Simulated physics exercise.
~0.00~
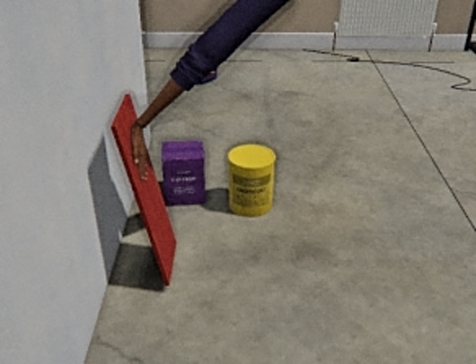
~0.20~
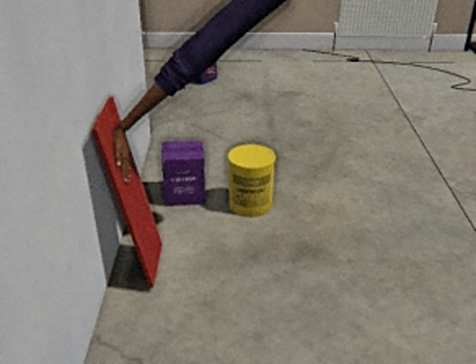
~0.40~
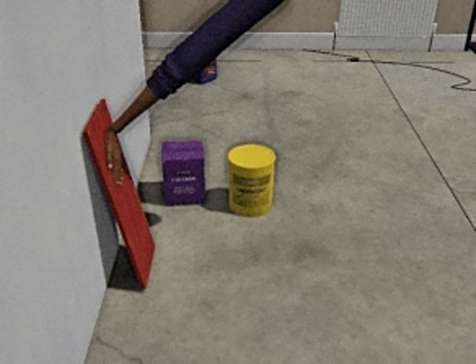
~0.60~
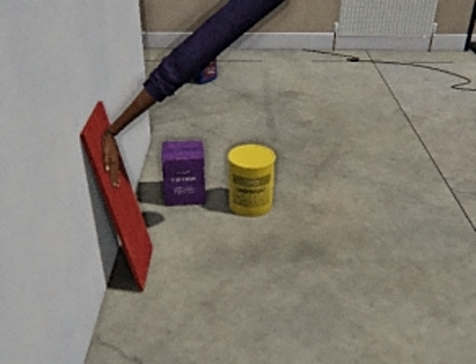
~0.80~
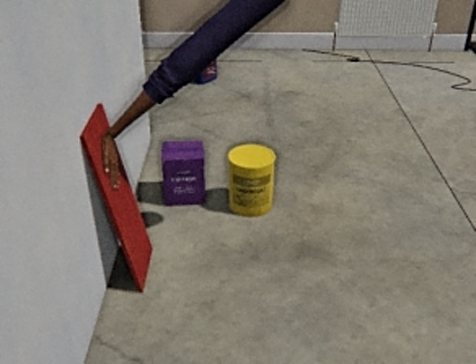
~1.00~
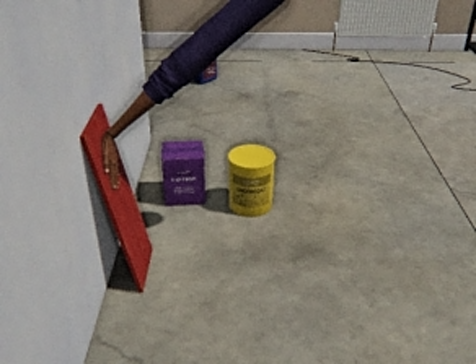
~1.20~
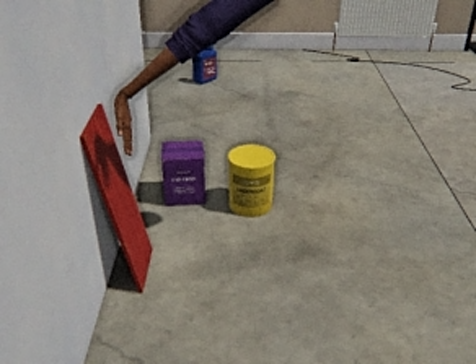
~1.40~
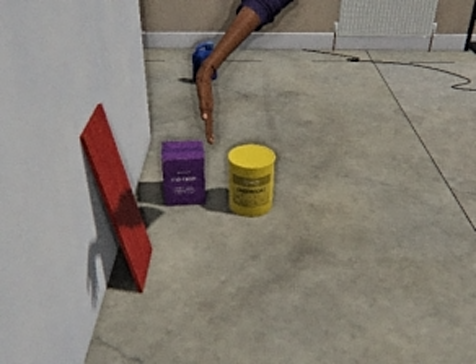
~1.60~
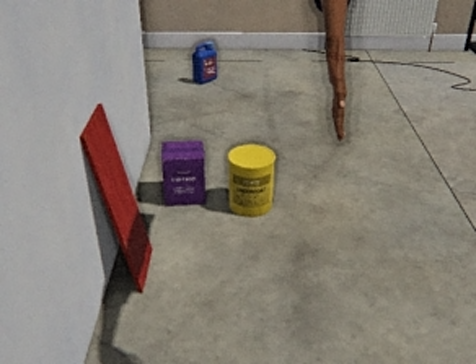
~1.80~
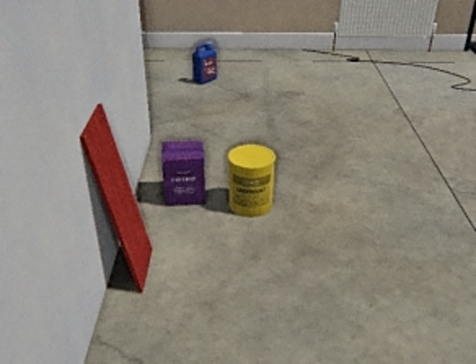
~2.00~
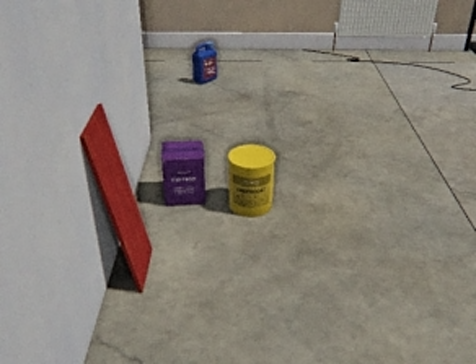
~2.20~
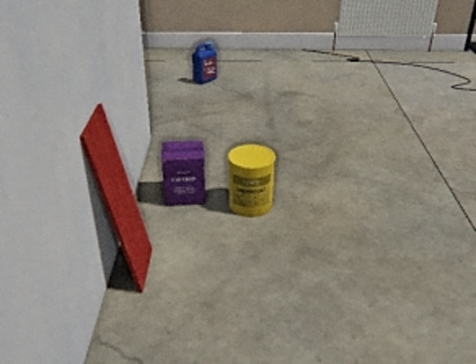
A red board is leaned against a wall by a hand and stays up once released.
